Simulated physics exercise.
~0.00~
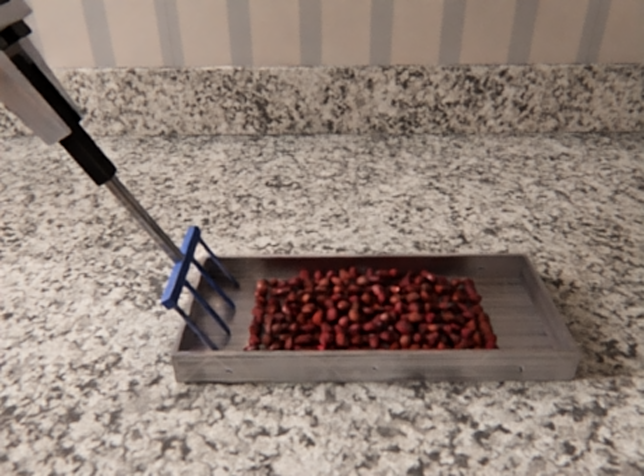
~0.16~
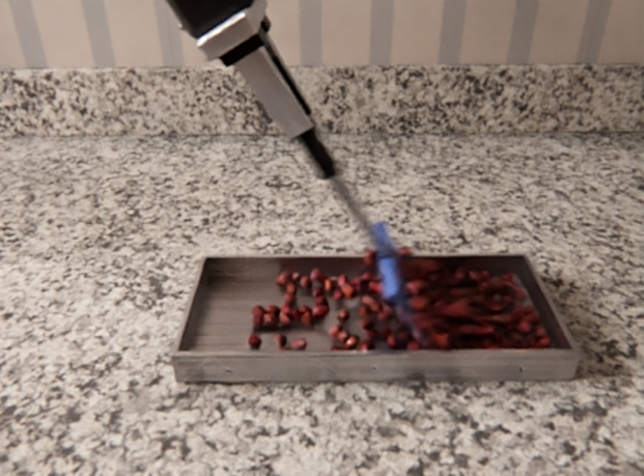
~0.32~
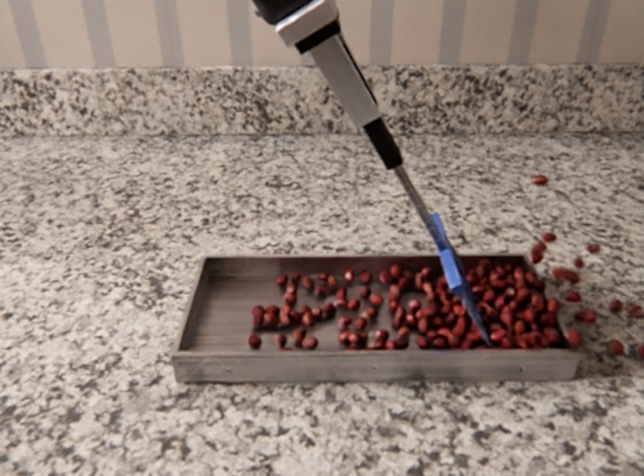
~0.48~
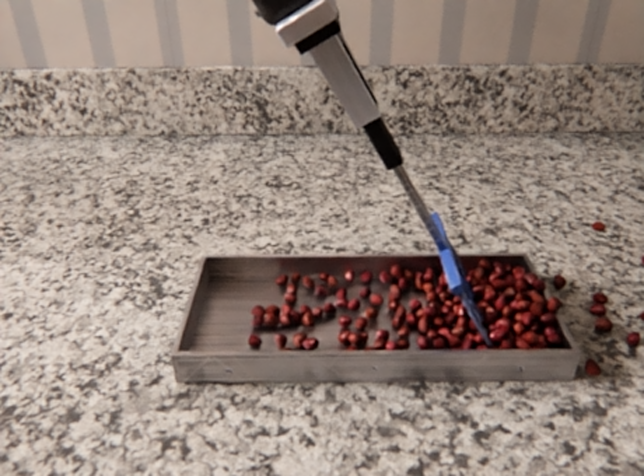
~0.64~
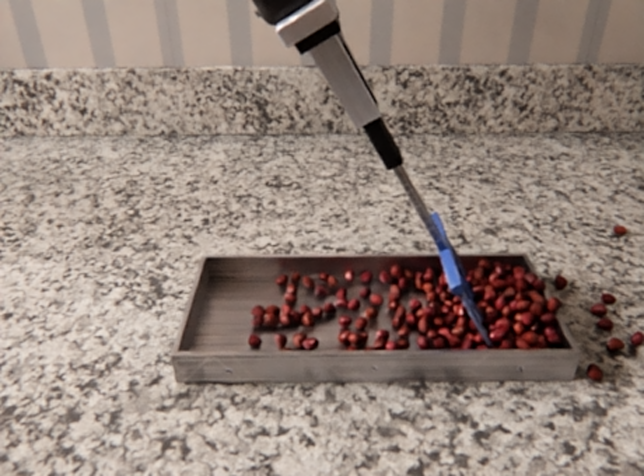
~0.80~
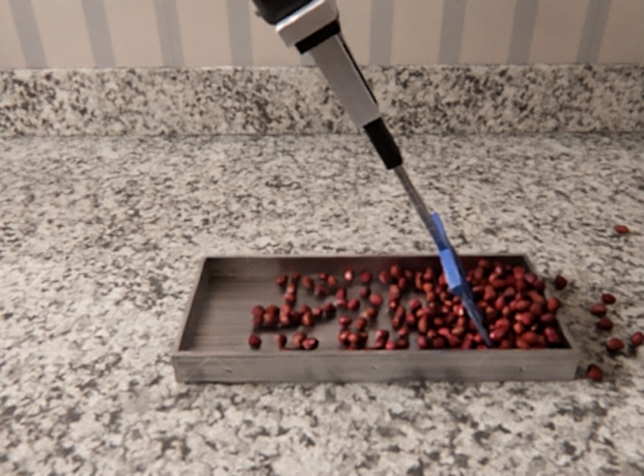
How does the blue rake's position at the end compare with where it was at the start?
At the start the rake was at the left end of the tray, beside the beans. By the end it was well over to the right, standing among the beans gathered toward the tray's right end.
